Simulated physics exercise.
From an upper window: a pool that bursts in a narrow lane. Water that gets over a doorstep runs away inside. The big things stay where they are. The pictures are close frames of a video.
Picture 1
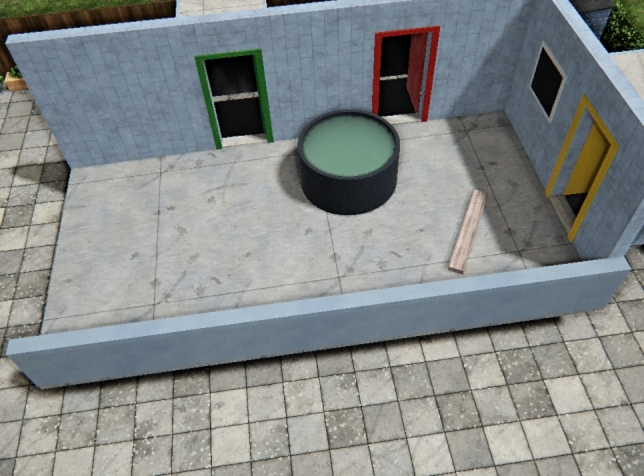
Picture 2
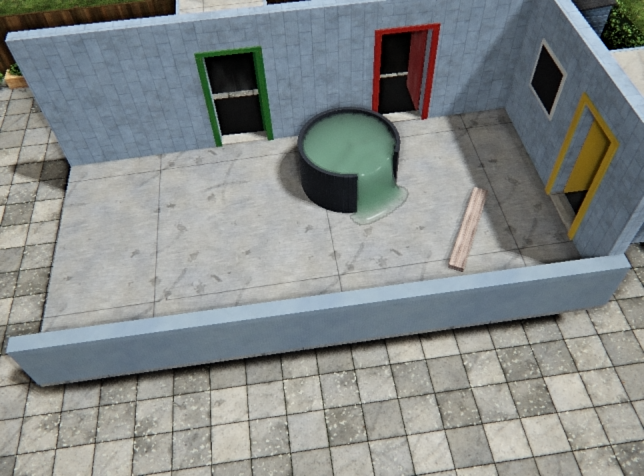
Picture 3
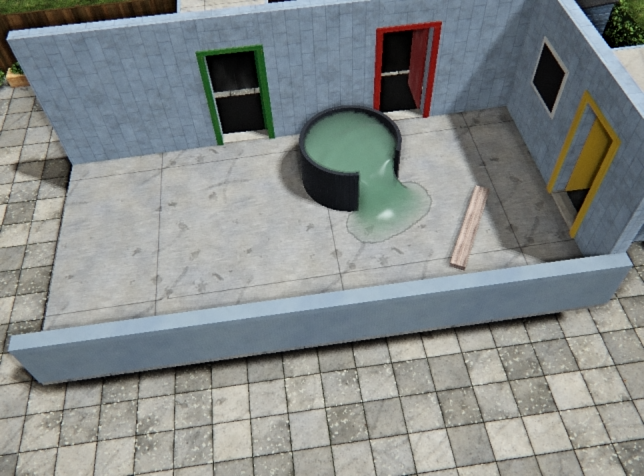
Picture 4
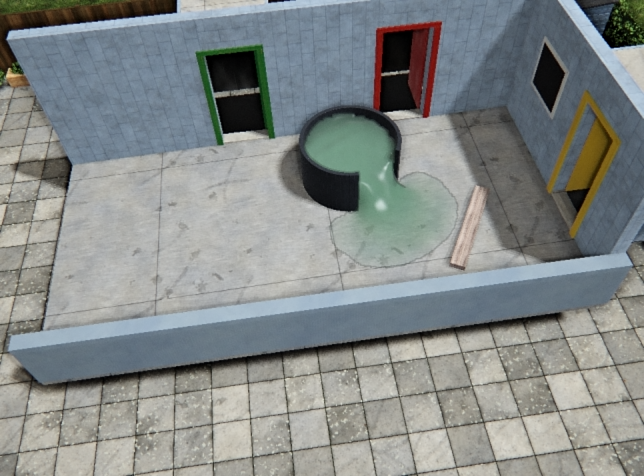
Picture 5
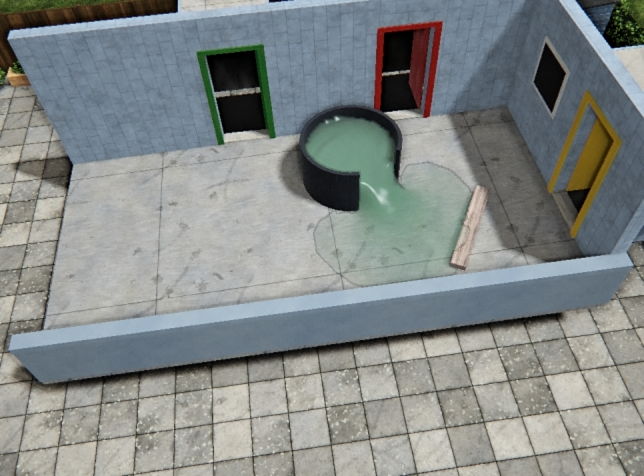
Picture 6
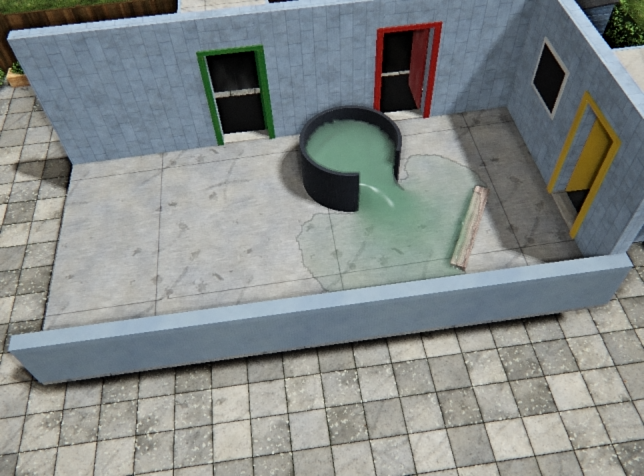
A pale blue-walled yard with a grey slab floor, seen from high above, has a green-framed doorway and a red one in the back wall and a yellow one at right. A round dark pool of green water stands near the back, with a wooden plank lying to its right. The pool's front right side opens, and water pours out, spreading across the floor and around the plank while the view stays still.
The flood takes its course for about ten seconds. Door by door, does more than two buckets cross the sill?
One by one: The red door takes more than that; the green door stays under that; the yellow door takes more than that.
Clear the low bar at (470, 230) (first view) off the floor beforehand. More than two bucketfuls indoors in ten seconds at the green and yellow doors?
In short: The green door stays under, the yellow door floods.
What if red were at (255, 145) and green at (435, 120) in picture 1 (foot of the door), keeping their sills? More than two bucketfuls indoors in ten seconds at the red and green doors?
My reading: Red lets less in, green takes more.
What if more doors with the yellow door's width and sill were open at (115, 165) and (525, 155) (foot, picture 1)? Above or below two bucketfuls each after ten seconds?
In that order: Keeps below it, takes less.
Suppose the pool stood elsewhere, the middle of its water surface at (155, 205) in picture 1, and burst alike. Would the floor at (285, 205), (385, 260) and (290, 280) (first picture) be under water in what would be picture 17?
One after the other: Dry, wet, wet.
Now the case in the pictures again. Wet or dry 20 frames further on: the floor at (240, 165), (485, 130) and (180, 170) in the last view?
In turn: Dry, wet, not flooded.
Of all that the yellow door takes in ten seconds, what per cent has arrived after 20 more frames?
Close to 80 %.
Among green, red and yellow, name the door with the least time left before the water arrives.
I say the door marked yellow.
A moment on, water covers 25 % of the floor; the red door not reached, the green door not reached, the yellow door not reached.
Next, water covers 35 % of the floor; the red door not reached, the green door not reached, the yellow door under two buckets in.
Then, water covers 55 % of the floor; the red door not reached, the green door not reached, the yellow door over two buckets in.
Later, water covers 75 % of the floor; the red door under two buckets in, the green door wet at the sill, nothing in, the yellow door over two buckets in.
In the end, water covers 90 % of the floor; the red door over two buckets in, the green door wet at the sill, nothing in, the yellow door over two buckets in.
